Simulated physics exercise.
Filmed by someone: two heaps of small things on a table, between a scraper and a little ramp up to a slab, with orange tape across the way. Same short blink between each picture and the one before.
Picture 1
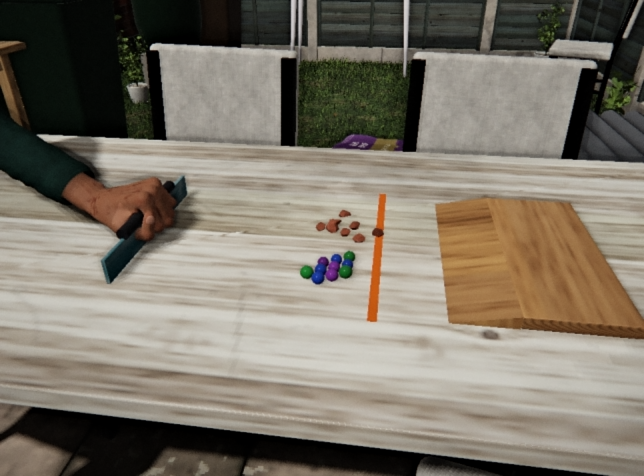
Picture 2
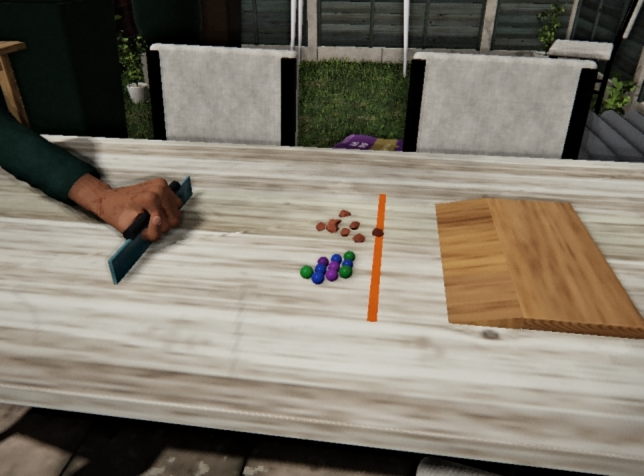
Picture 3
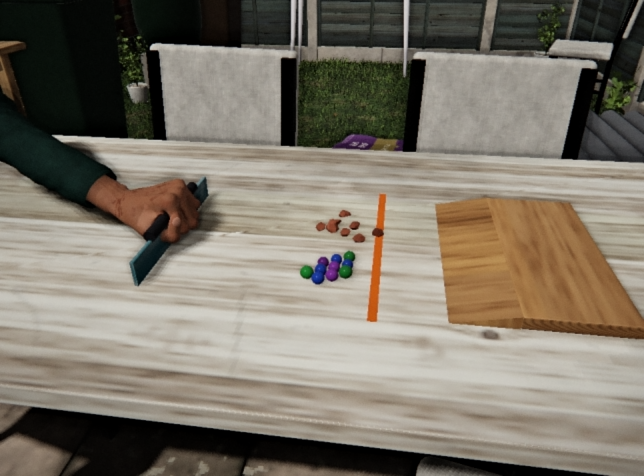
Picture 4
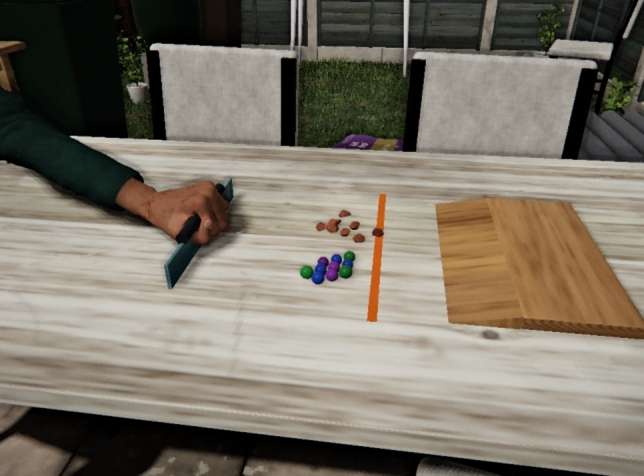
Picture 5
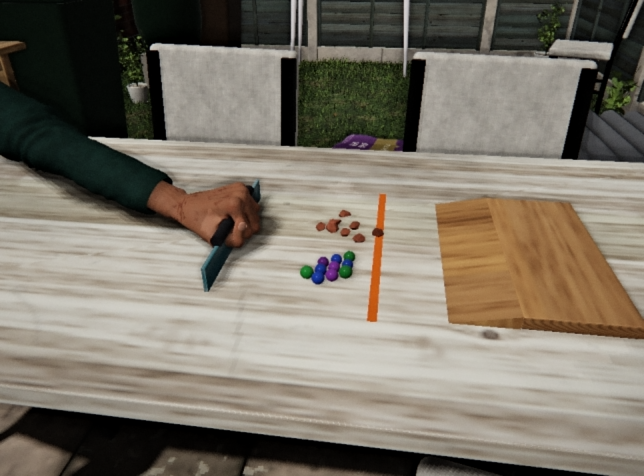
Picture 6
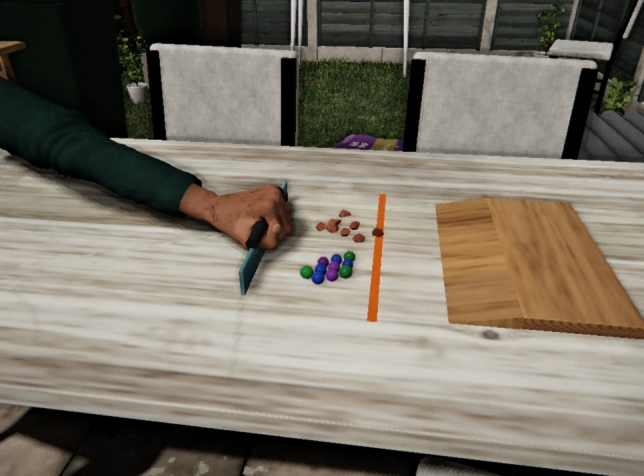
On an outdoor table, a hand slides a scraper right toward marbles and reddish bits.
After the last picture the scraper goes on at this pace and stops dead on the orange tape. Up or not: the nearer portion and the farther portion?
You'd find the nearer portion getting some over the top and the farther portion ending short of the top.
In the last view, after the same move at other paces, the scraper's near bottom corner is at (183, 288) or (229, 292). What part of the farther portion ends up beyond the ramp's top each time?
About 0 %, then about 0 %.
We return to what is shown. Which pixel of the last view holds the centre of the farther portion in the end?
I reckon it's close to (437, 232).
Then, 0.12 s later than the last frame, scraper still moving, near (334, 224); nearer portion every one short of the ramp; farther portion every one short of the ramp.
Then, 0.26 s later than the last frame, scraper stopped at the orange tape; nearer portion roughly a third on the ramp, roughly two thirds short of the ramp; farther portion every one short of the ramp.
Then, 0.54 s later than the last frame, scraper stopped at the orange tape; nearer portion every one past the top; farther portion roughly a third on the ramp, roughly two thirds short of the ramp.
When it is over, scraper stopped at the orange tape; nearer portion every one past the top; farther portion not one past the top, roughly a quarter on the ramp, the larger part short of the ramp.
